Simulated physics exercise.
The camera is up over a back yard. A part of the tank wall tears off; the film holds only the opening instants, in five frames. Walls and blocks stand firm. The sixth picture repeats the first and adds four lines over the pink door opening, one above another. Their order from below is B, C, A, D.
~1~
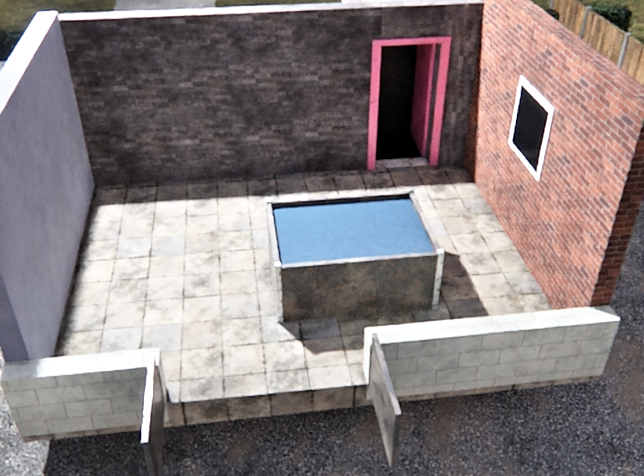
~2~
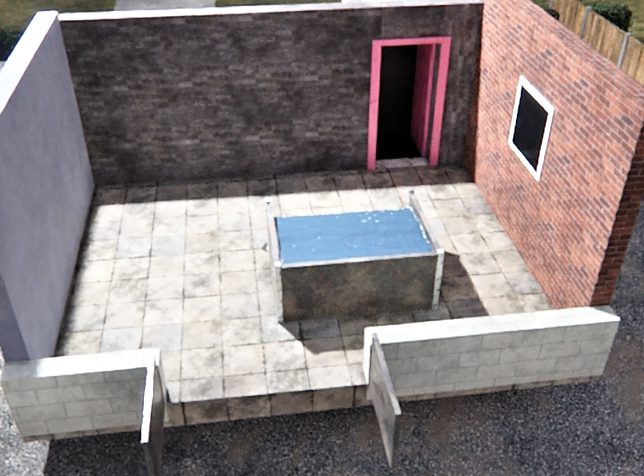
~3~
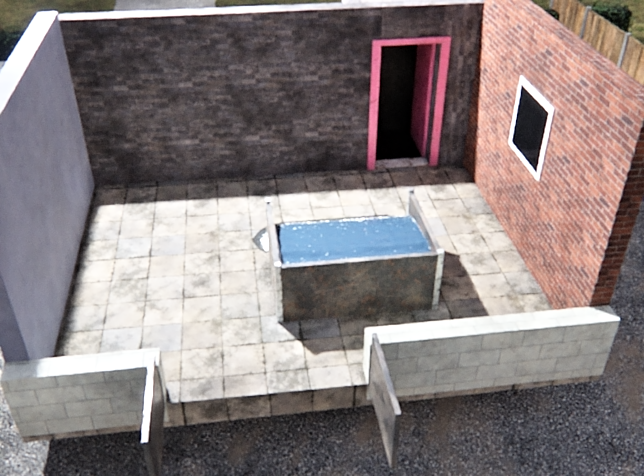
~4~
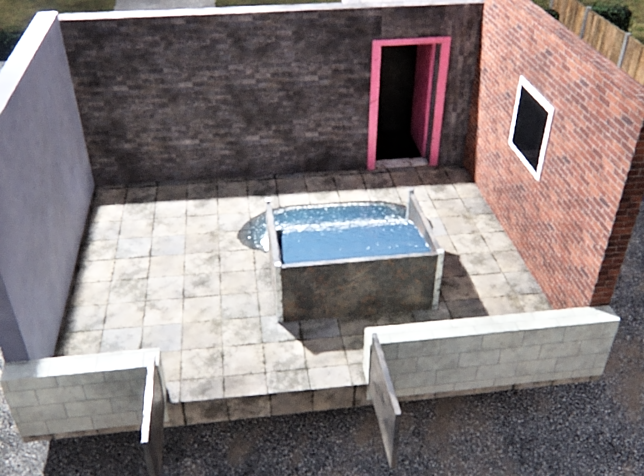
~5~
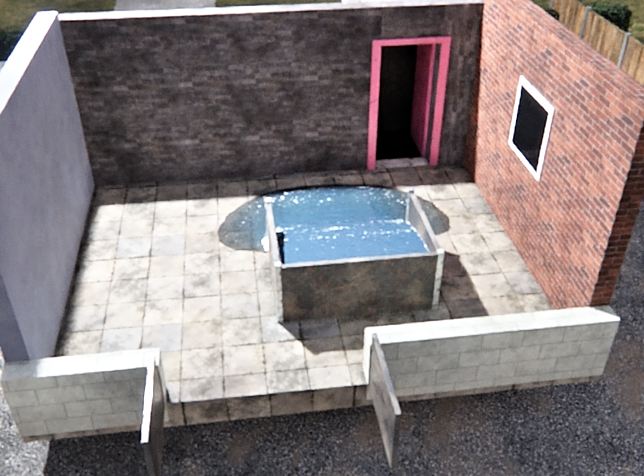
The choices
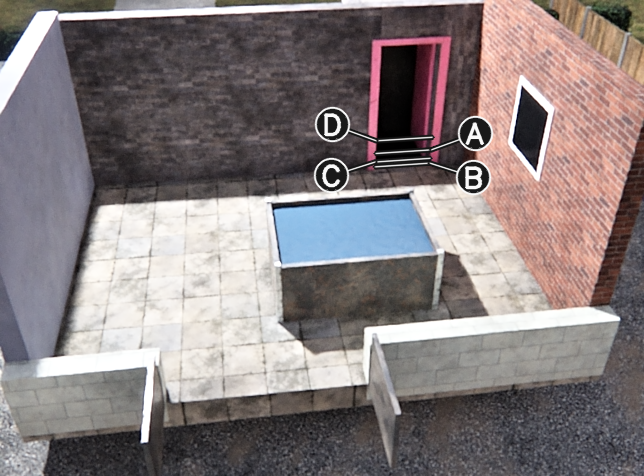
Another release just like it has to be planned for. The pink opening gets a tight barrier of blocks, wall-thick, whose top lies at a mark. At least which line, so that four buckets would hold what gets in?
A.
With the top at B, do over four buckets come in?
Yes.
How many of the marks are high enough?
Two.
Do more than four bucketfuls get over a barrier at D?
No.
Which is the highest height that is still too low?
The answer is C.
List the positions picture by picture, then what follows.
The first frame shows water in the tank at rest, its middle at (350, 231); foot of the pink doorway at (402, 167); open gate at (264, 334).
In the second frame, water covers 2 % of the ground, its front hidden from here.
In the third frame, water covers 6 % of the ground, its front hidden from here.
In the fourth frame, water covers 11 % of the ground, its front hidden from here.
In the fifth frame, 18 % of the ground under water, visible out to (425, 203).
In white, A at (403, 151); B at (402, 164); C at (402, 160); D at (404, 139); from the bottom up B, C, A, D.
For height A, a splash gets over, under a bucket.
For height B, some 20 bucketfuls get in.
For height C, about 8 bucketfuls get in.
For height D, nothing gets over.
